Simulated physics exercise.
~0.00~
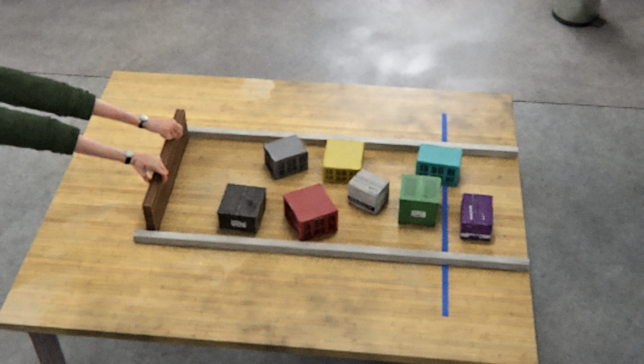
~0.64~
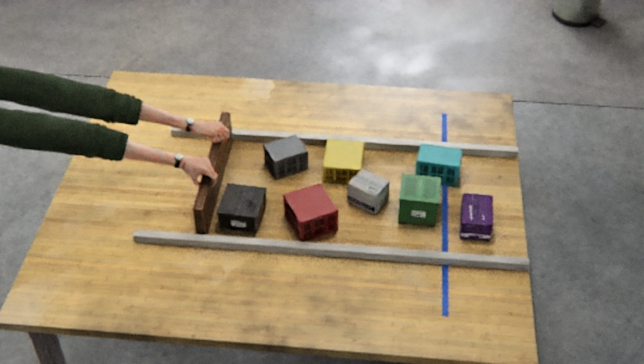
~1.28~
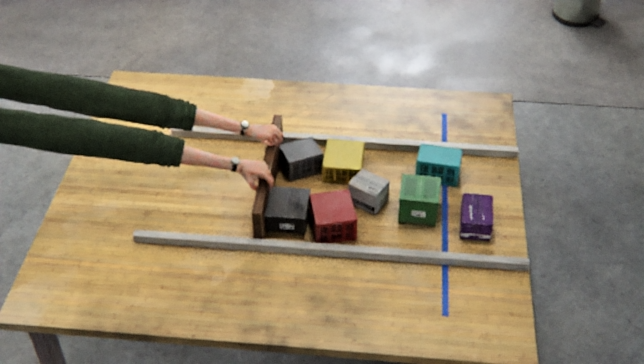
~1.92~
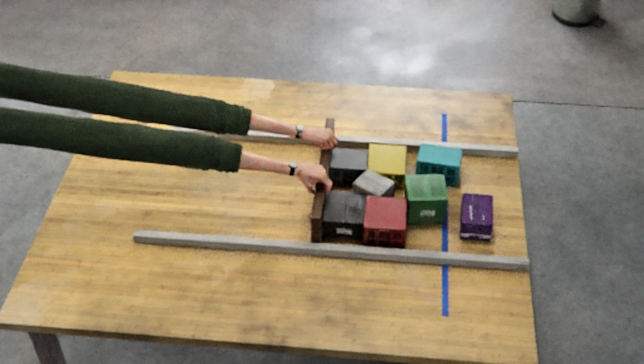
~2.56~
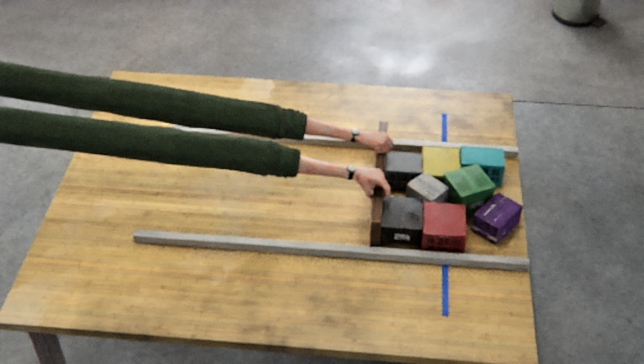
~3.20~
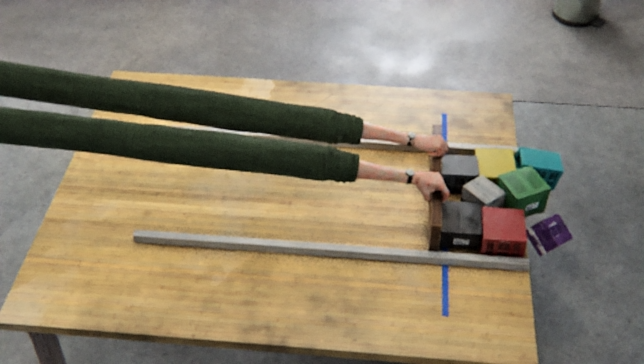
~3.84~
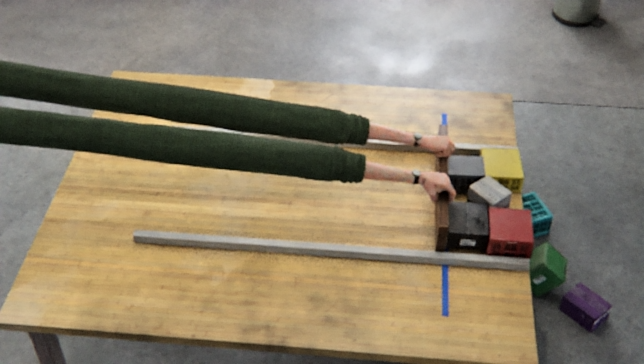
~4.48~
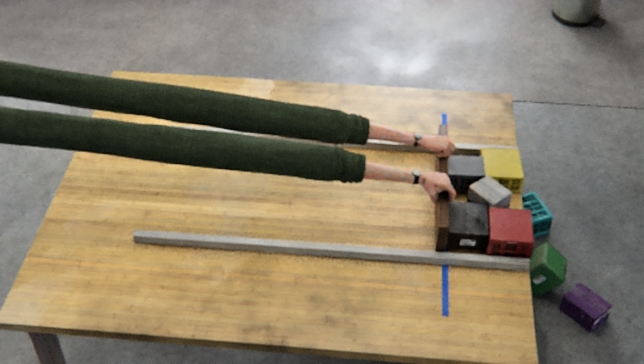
Two hands in dark green sleeves push a brown plank rightward across a wooden table between two grey rails, seen from above at an angle on a concrete floor. Ahead of it sit black, dark grey, red, yellow, light grey, green, turquoise and purple boxes, with a blue tape line near the right end. The plank gathers the black, dark grey and red boxes, then packs the rest together. The purple box tips off the right edge first, and the green and turquoise ones follow. The plank stops at the tape, leaving the red and yellow boxes perched at the edge.
